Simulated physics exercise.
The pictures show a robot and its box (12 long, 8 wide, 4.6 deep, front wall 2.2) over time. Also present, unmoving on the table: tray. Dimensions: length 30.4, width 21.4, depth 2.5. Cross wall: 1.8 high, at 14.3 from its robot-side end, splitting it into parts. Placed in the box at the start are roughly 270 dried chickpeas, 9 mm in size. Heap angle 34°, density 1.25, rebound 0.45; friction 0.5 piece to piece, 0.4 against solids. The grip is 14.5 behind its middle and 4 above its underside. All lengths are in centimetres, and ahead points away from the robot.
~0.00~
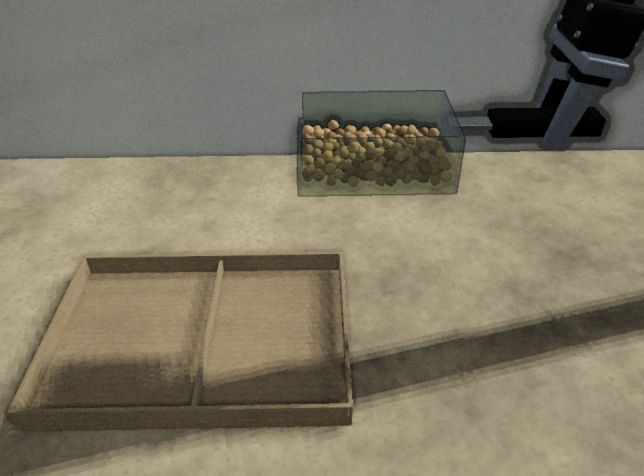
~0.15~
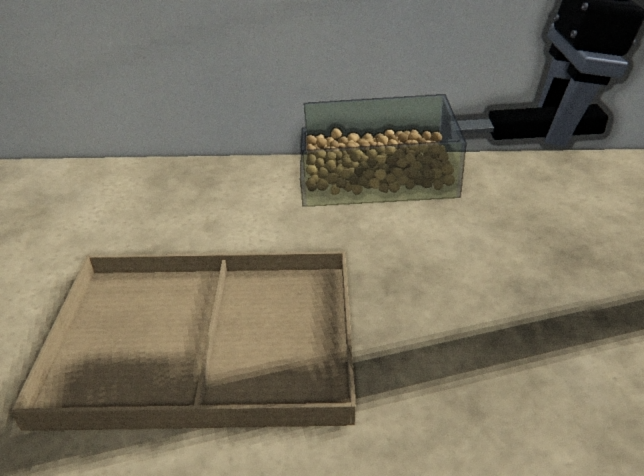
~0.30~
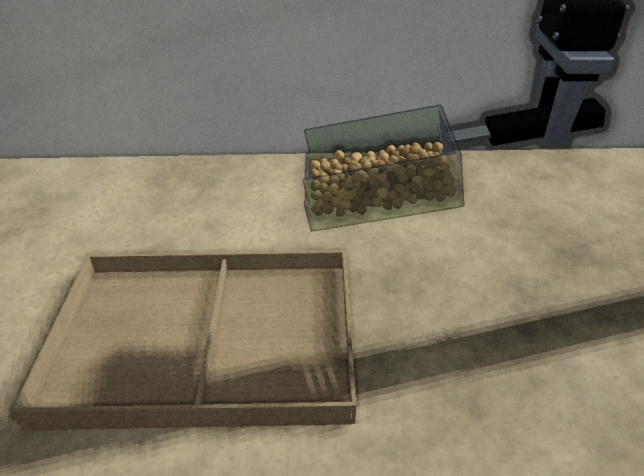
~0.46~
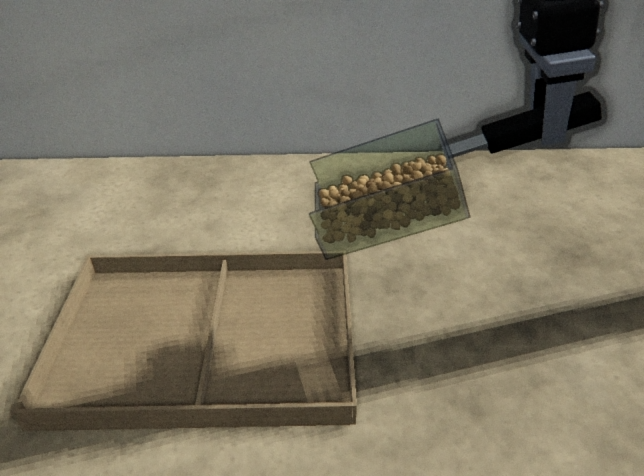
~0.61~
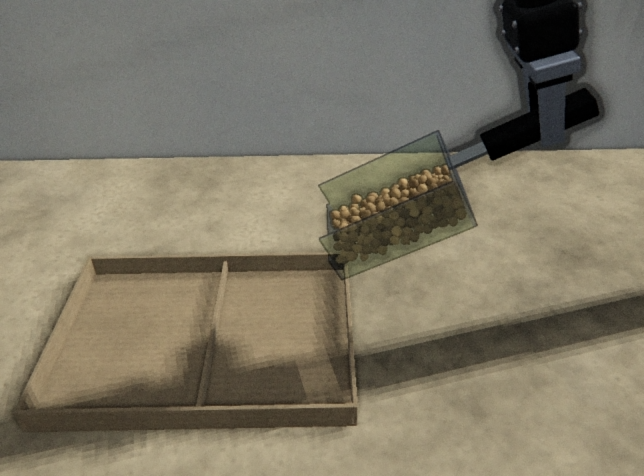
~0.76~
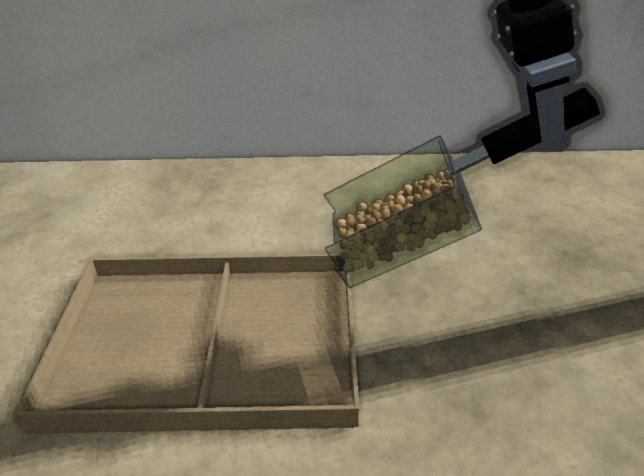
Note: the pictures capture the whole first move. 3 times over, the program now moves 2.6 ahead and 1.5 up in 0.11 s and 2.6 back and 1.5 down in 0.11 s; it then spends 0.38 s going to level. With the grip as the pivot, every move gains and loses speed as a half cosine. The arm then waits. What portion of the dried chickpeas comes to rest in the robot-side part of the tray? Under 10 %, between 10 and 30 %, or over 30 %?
Over 30 %.
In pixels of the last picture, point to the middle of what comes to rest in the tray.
Centre estimate: About (265, 334).
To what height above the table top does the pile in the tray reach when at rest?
Once everything settles, the heap tops out at about 1.5 cm.
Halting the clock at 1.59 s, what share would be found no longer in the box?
Share out: Near 45 %.
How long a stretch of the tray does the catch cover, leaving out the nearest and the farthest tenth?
Length: Close to 12 cm.
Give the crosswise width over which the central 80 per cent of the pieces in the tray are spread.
12 cm.
After 1.18 s, tilted 30° forward, highest piece 17 above the table; 194 in the box, 36 in the robot-side part, 38 in flight or on a rim.
After 1.59 s, tilted 17° forward, highest piece 19 above the table; 154 in the box, 111 in the robot-side part, 2 in the far-side part, 1 in flight or on a rim.
After 2.00 s, level, highest piece 24 above the table; 152 in the box, 114 in the robot-side part, 2 in the far-side part.
After 3.05 s, level, highest piece 24 above the table; 152 in the box, 113 in the robot-side part, 3 in the far-side part.
In the end, 152 in the box, 113 in the robot-side part, 3 in the far-side part. That is 42 % in the robot-side part of the tray.
